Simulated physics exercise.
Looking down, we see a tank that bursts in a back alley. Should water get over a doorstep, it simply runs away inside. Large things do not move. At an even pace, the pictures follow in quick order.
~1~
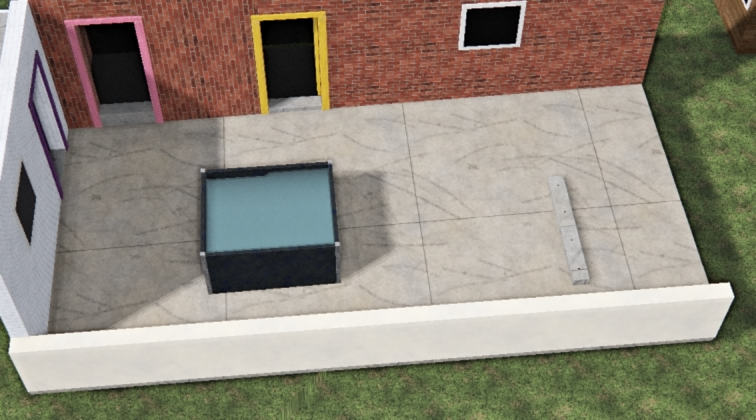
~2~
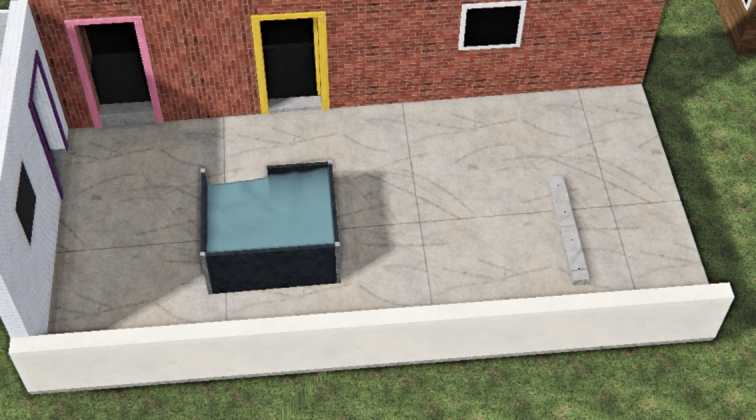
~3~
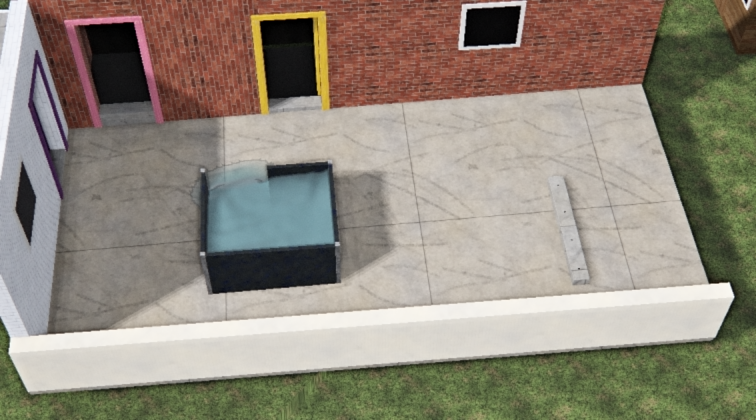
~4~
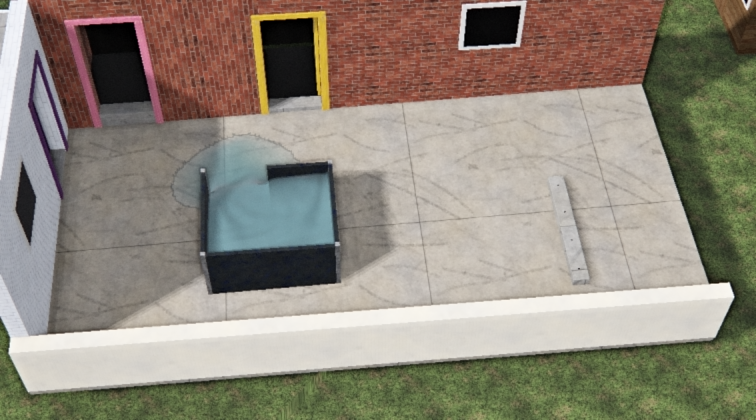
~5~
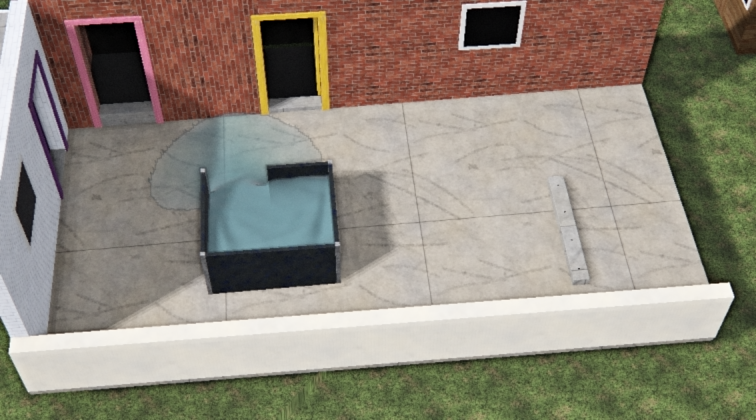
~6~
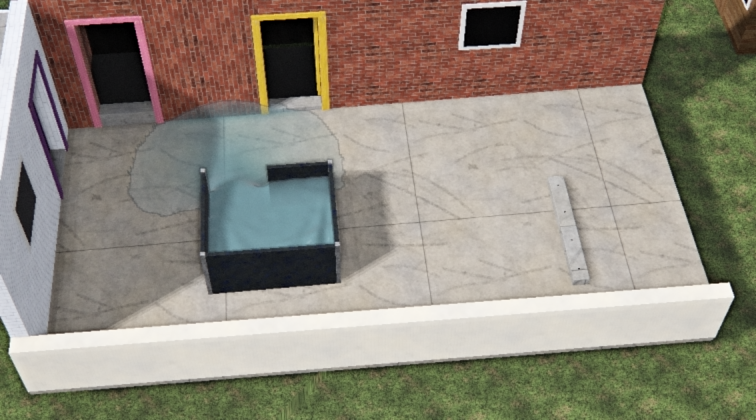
In this clip, an open dark-walled tank of bluish water stands in a paved alley beside a brick building; a gap opens in its far side, and water pours out, spreading across the paving toward the pink and yellow doorways.
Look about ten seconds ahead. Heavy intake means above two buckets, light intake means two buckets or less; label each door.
Labels: Yellow door: Heavy, pink door: Light, purple door: Heavy.
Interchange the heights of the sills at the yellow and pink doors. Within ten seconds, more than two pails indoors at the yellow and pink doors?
My reading: Yellow stays under; pink passes that mark.
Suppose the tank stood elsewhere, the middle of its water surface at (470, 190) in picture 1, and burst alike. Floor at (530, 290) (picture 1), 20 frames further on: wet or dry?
Result at that place: Not reached.
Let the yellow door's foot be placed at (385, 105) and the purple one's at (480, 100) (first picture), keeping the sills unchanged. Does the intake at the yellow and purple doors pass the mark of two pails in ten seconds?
Yellow takes less; purple is under.
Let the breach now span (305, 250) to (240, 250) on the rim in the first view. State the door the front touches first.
It's the purple-painted one.
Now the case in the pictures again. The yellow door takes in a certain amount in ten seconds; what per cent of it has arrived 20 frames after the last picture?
Approximately 90 per cent.
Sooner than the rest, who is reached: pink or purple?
Answer: The pink door.
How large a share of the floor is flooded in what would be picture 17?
It should be close to 25 %.
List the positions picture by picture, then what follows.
The first frame shows the open tank at (269, 211) is whole and still.
In the second frame, the front is at a hidden place, out from the gap on the open tank's far side.
In the third frame, water pours out on the open tank's far side and has run to (259, 165).
In the fourth frame, the front is at (243, 138), out from the gap on the open tank's far side.
In the fifth frame, water pours out on the open tank's far side and has run to (211, 119).
In the sixth frame, the front is at (167, 123), out from the gap on the open tank's far side.
A moment on, water covers 20 % of the floor; the yellow door over two buckets in, the pink door wet at the sill, nothing in, the purple door not reached.
Next, water covers 25 % of the floor; the yellow door far over two buckets in, the pink door wet at the sill, nothing in, the purple door over two buckets in.
Then, water covers 50 % of the floor; the yellow door far over two buckets in, the pink door wet at the sill, nothing in, the purple door far over two buckets in.
Later, water covers 80 % of the floor; the yellow door far over two buckets in, the pink door under two buckets in, the purple door far over two buckets in.
In the end, water covers 85 % of the floor; the yellow door far over two buckets in, the pink door under two buckets in, the purple door far over two buckets in.
